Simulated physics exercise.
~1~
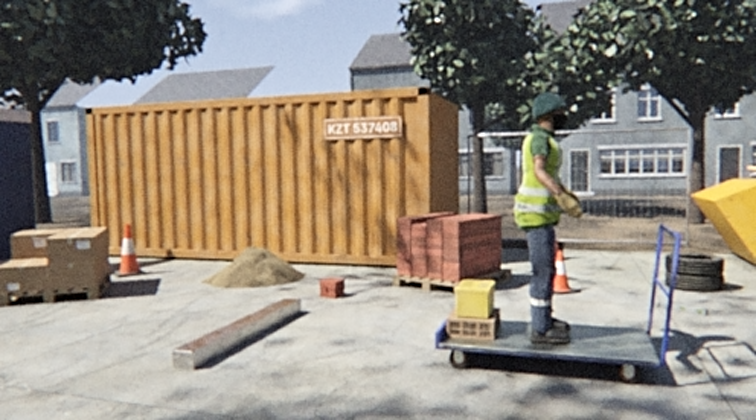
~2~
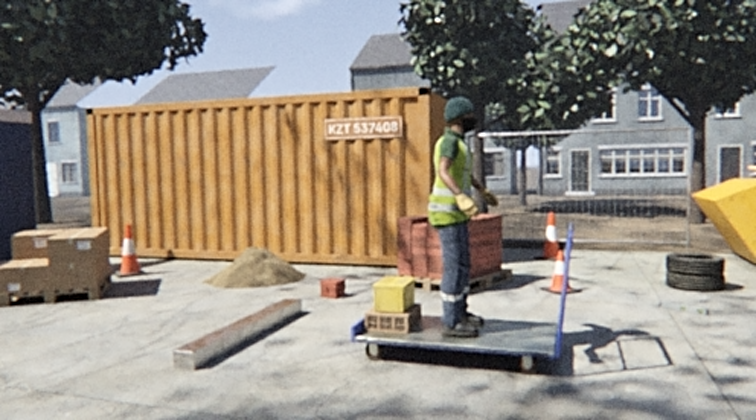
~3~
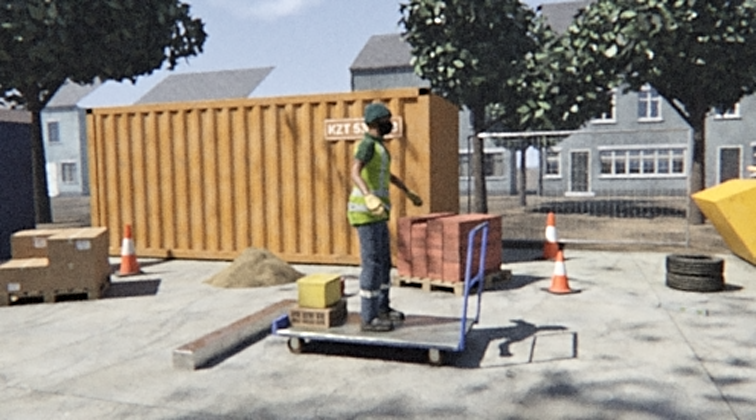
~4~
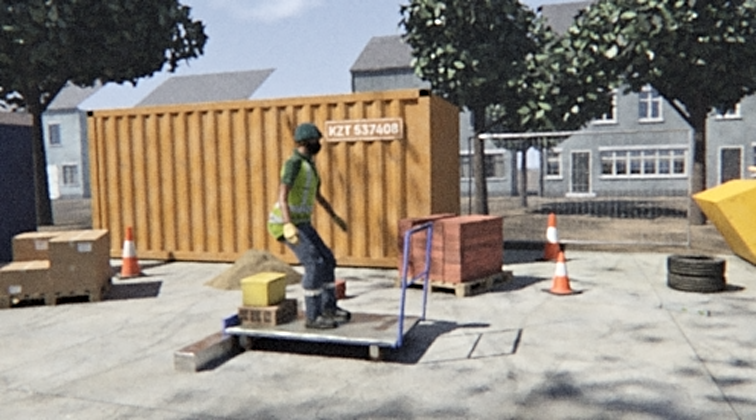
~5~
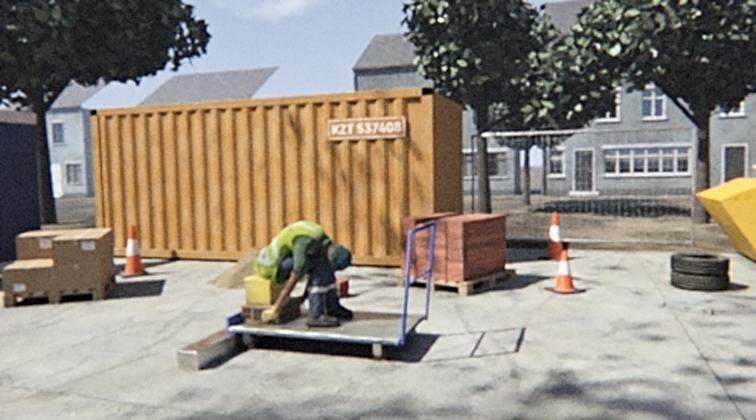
A flat trolley carrying a worker rolls left, stops at a kerb, and the worker crumples forward on deck.
